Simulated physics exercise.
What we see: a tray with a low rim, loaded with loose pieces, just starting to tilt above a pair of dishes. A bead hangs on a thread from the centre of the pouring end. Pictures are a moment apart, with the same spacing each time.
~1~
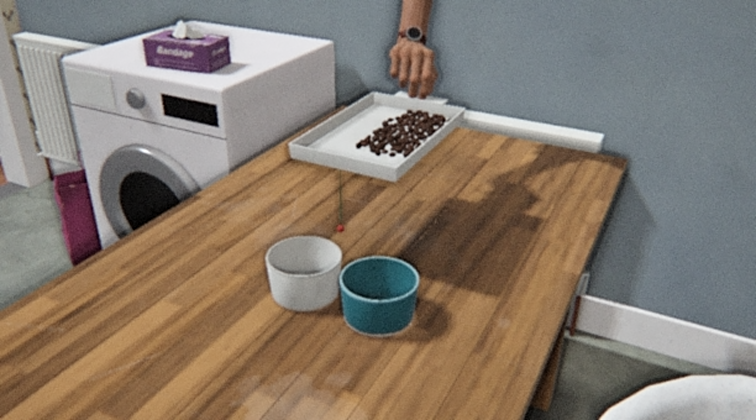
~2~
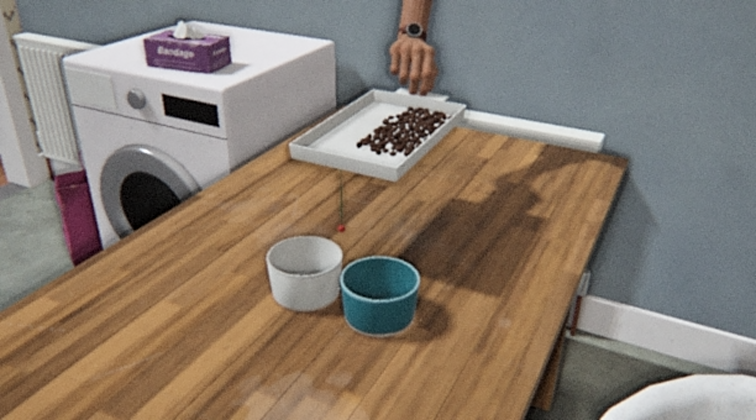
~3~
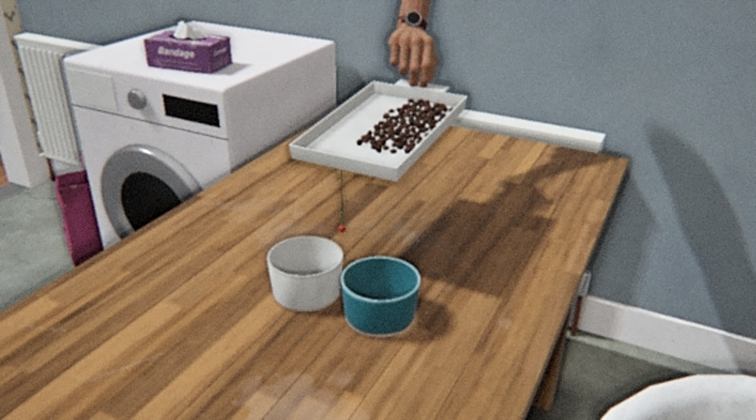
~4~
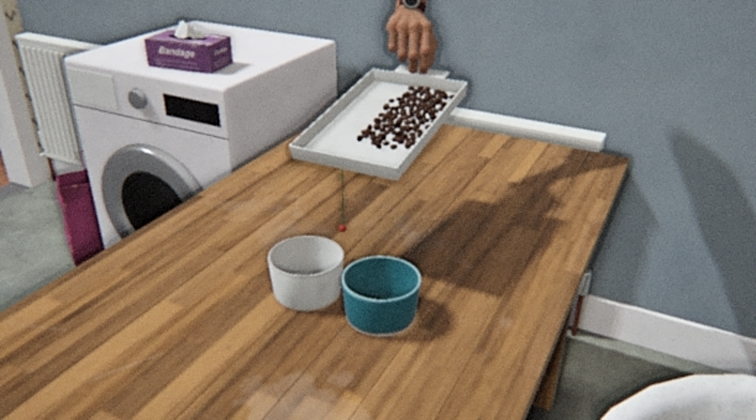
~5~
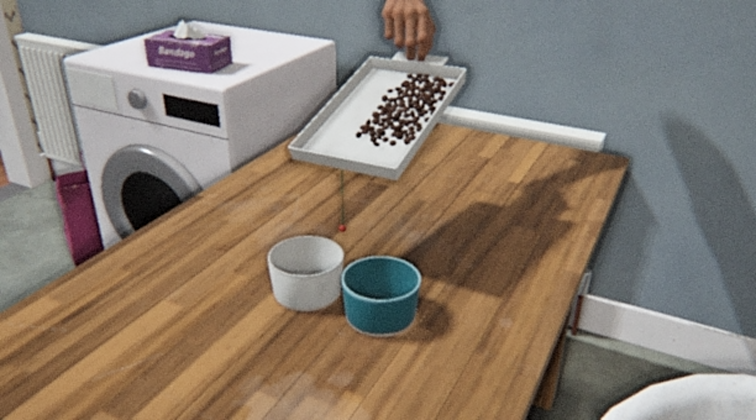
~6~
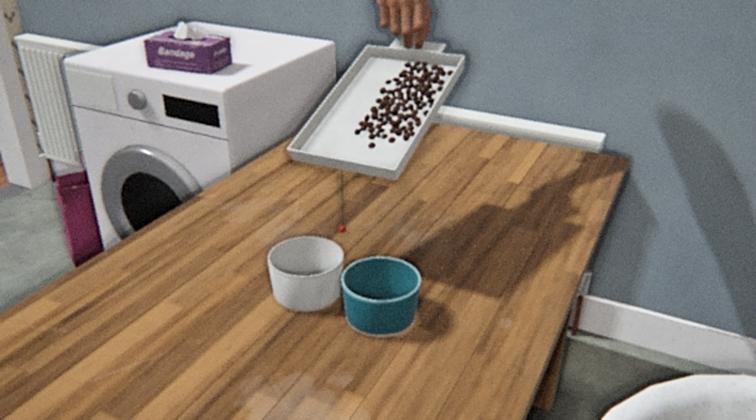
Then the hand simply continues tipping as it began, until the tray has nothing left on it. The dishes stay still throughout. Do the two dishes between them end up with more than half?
Yes: Well, most of it stays in the dishes by the end.
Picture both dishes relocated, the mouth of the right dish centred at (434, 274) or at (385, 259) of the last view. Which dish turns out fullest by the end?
The first time it's the left member, the second time the left member.
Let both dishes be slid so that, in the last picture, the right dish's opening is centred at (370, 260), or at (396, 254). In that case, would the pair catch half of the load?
Result, first setup: The bulk; second setup: The minor share.
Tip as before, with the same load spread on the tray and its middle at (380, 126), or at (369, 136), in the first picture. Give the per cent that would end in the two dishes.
You'd get about 70 per cent first and about 70 per cent second.
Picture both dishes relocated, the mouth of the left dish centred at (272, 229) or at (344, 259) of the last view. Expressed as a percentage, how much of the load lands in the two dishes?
60 and 60 %.
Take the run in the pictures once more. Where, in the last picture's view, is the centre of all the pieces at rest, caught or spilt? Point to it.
Roughly at (311, 290), give or take.
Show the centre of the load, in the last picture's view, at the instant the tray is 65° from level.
Somewhere near pixel (344, 159).
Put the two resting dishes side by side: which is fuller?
It's the left side.
Shortly afterwards, tray tipped steeply; all but a few on the tray; a little in the air.
Next, tray tipped past a quarter turn; near half on the tray; only a few in the right dish; near a third in the left dish; a little outside both; a little in the air.
Some moments later, tray tipped past a quarter turn; a little in the right dish; near two thirds in the left dish; near a quarter outside both.
In the end, tray tipped past a quarter turn; a little in the right dish; near two thirds in the left dish; near a quarter outside both.
